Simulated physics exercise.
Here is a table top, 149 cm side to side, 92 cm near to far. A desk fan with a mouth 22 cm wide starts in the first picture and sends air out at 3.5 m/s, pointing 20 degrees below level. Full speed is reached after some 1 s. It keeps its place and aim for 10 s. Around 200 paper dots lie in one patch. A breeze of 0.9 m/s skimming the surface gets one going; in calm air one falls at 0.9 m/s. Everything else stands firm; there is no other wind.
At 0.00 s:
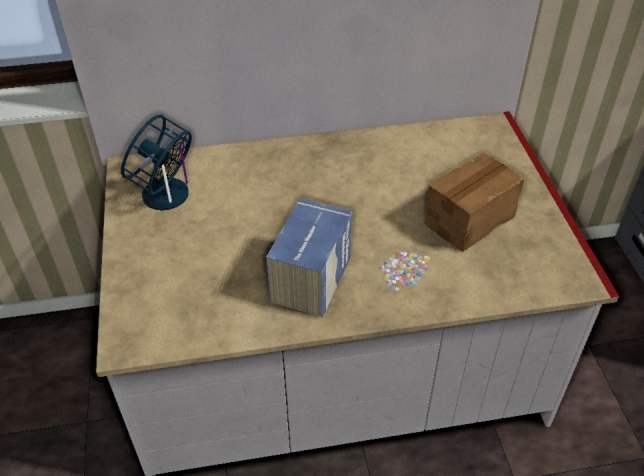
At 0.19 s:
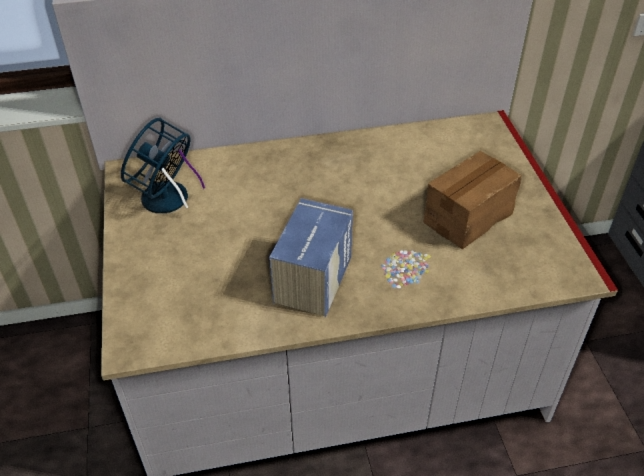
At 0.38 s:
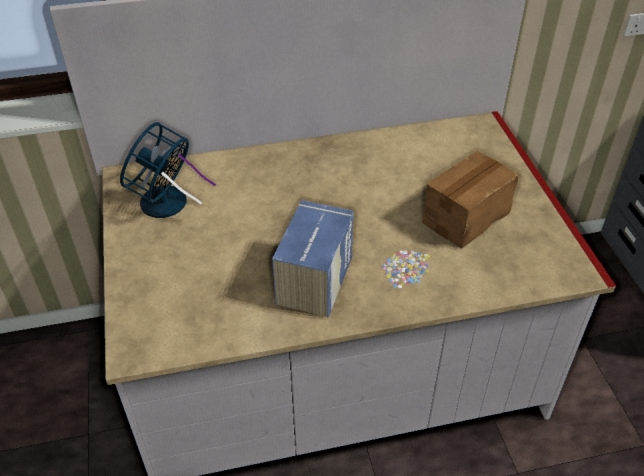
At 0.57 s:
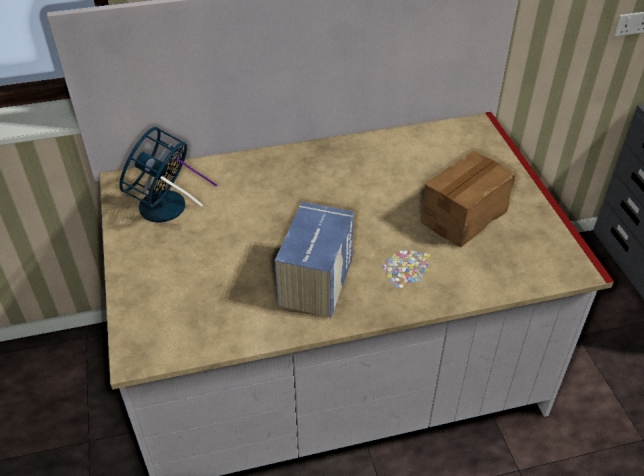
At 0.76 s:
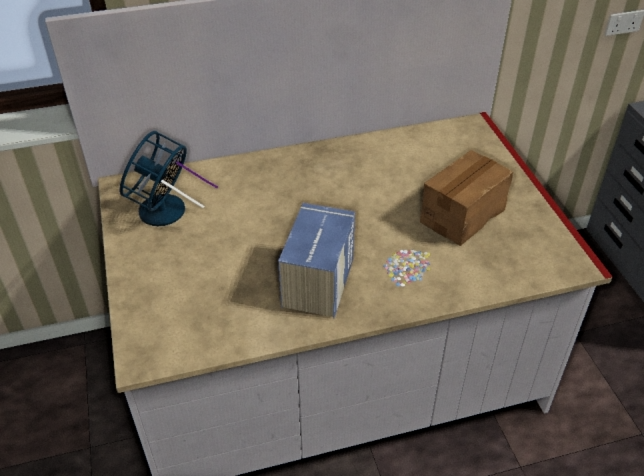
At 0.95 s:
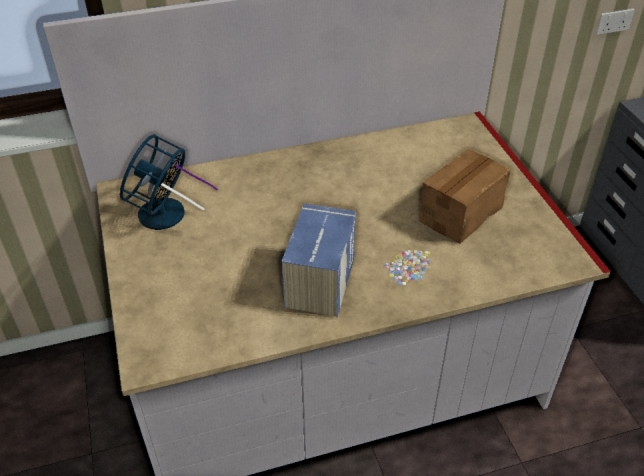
A beige-topped table with white panelled sides fills the view from above at an angle, in a room with striped wallpaper and a dark tiled floor. A dark blue fan stands at the back left, a thick blue book near the middle, a brown box at the right, and pastel paper dots between them. Ribbons on the fan lift and stream rightward as the camera drifts slightly, and a few dots shift slightly.
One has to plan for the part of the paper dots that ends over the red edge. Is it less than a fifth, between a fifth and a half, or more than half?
By then under a fifth are over the red edge.
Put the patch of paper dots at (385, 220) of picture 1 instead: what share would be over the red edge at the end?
In that case some 70 per cent.
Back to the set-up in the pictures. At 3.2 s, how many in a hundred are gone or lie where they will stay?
About 80 %.
After 2.0 s, 36 % are on the move or not yet settled, 0 % are over the red edge; the middle of those still in play is near (416, 279).
After 3.2 s, 24 % are on the move or not yet settled, 0 % are over the red edge; the middle of those still in play is near (413, 279).
After 5.5 s, 20 % are on the move or not yet settled, 0 % are over the red edge; the middle of those still in play is near (413, 279).
After 10.0 s, at the end, 0 % are over the red edge; the middle of those still in play is near (415, 282).
